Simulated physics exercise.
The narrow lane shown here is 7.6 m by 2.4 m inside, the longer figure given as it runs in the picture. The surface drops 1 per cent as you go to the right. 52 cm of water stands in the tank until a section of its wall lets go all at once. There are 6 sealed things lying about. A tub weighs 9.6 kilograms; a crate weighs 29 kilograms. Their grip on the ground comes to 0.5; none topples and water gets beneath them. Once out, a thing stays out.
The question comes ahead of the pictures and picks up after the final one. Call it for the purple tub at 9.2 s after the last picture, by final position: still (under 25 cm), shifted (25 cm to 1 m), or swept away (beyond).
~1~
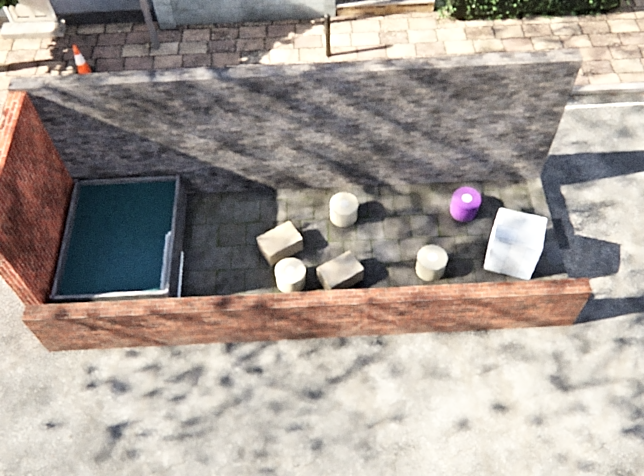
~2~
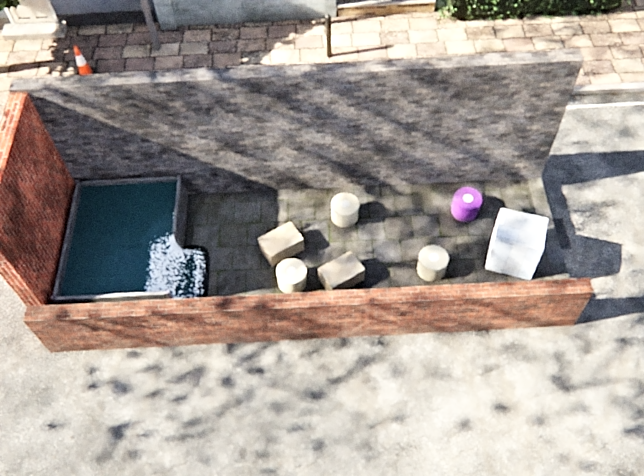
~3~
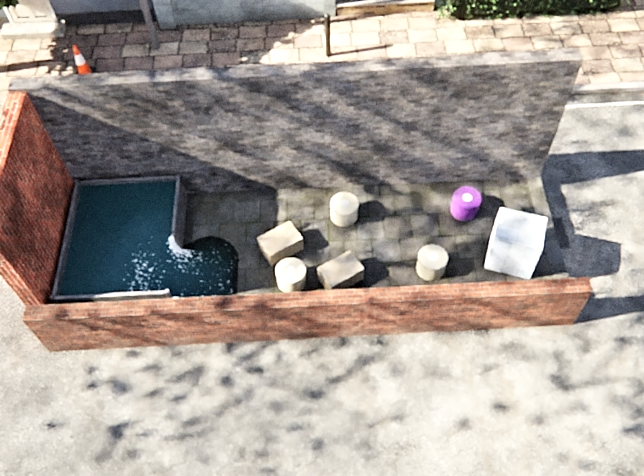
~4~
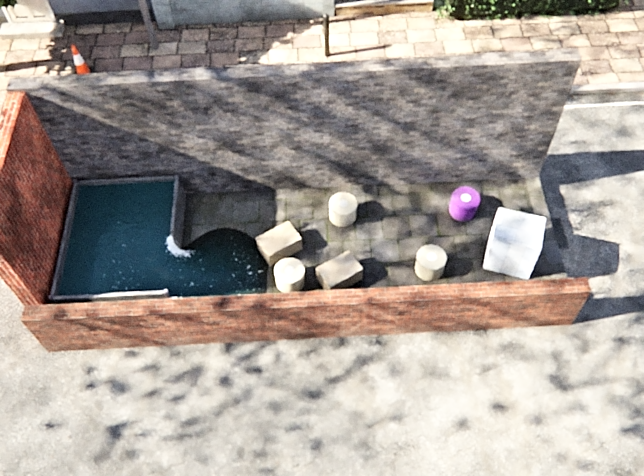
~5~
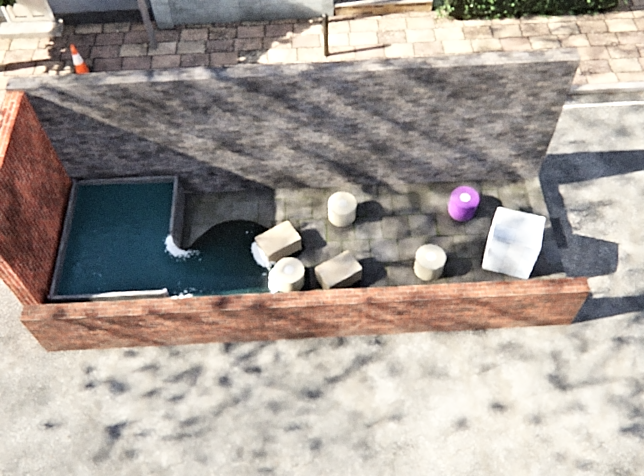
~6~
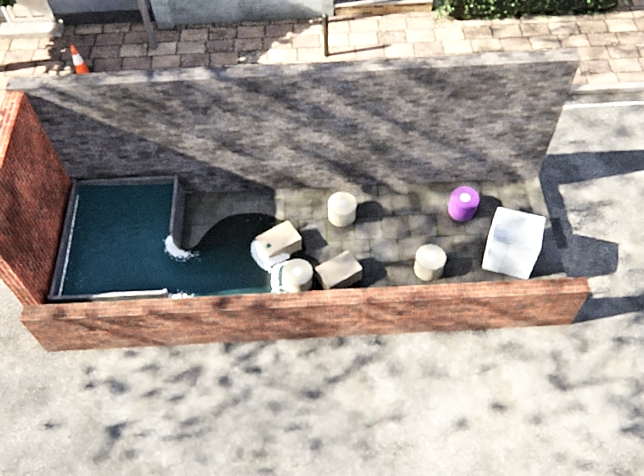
Swept away.
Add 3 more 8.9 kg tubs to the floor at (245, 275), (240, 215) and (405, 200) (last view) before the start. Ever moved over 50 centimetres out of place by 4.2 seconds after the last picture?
Result, in sequence: Exceeded, not exceeded, exceeded.
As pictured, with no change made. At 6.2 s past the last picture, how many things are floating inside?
Count at that moment: 1.
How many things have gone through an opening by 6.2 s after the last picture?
3.
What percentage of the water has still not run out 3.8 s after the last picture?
Remaining: Approx. 84 per cent.
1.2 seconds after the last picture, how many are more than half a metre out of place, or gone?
Count then: 3.
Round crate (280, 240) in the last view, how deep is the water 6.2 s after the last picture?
Around 6 centimetres.
Then, 1.2 s after the last picture the purple tub is near (465, 198), 0.0 m from its start, aground; 0 of 6 are out; 1 afloat.
Then, 3.8 s after the last picture the purple tub has gone out; 1 of 6 are out; 3 afloat.
Then, 6.2 s after the last picture the purple tub has gone out; 3 of 6 are out; 1 afloat.
Then, 9.2 s after the last picture the purple tub has gone out; 4 of 6 are out; 0 afloat.
